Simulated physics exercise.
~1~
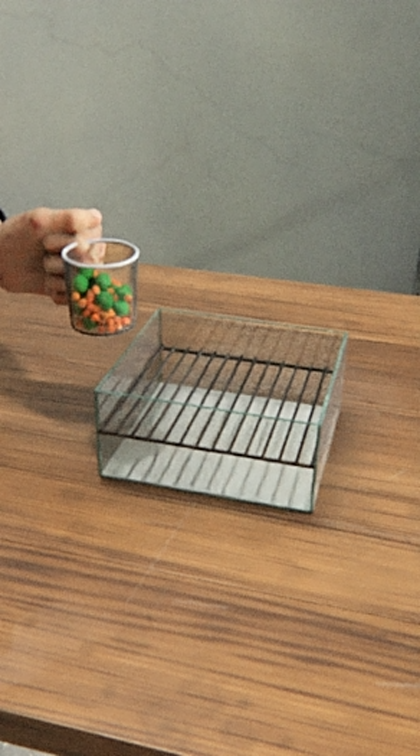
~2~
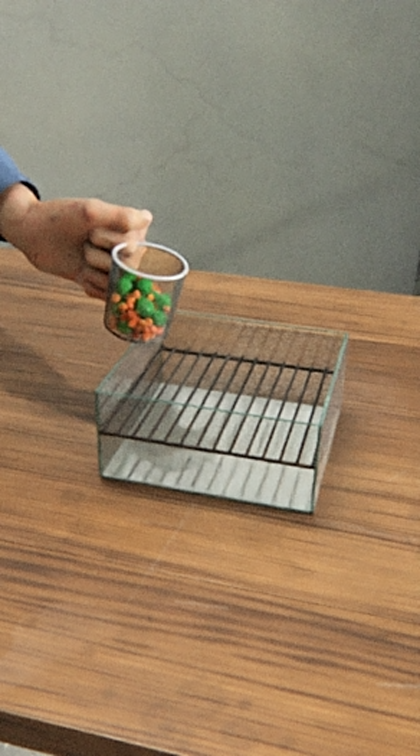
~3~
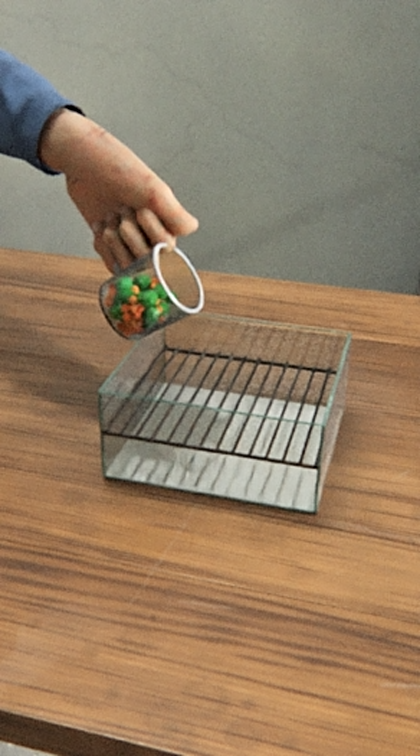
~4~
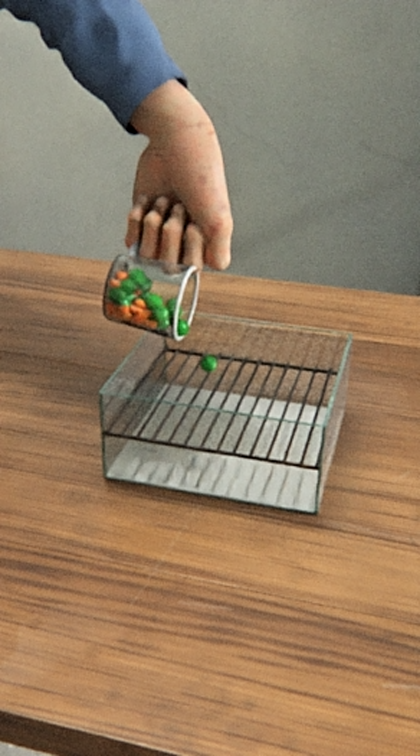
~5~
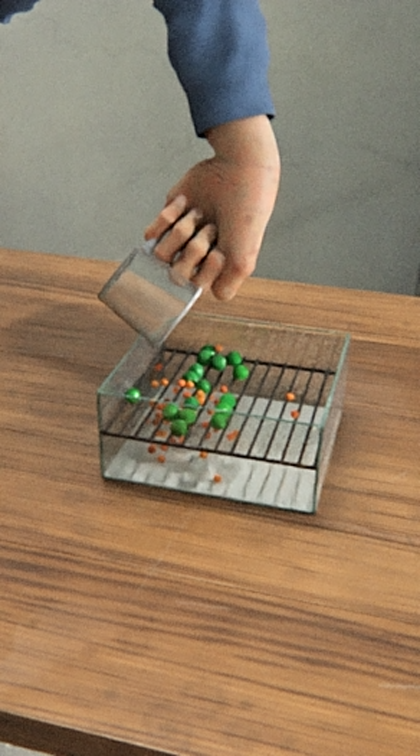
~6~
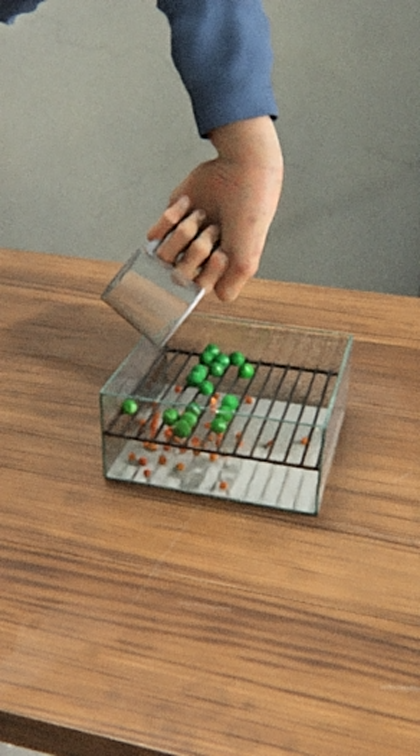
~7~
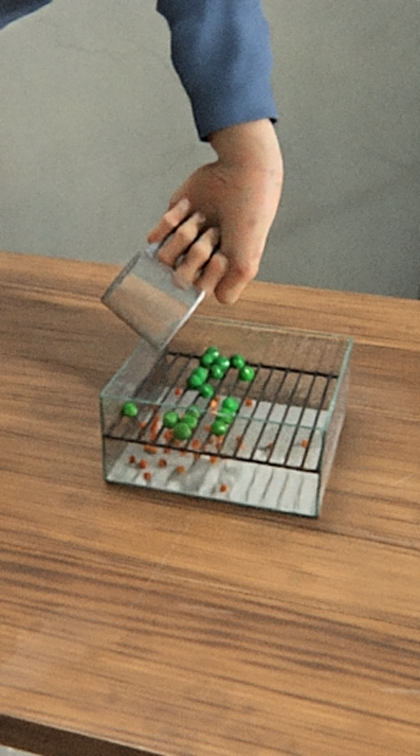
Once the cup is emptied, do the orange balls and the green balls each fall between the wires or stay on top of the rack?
The orange balls fall between the wires to the bottom of the glass box. The green balls stay resting on top of the wires.
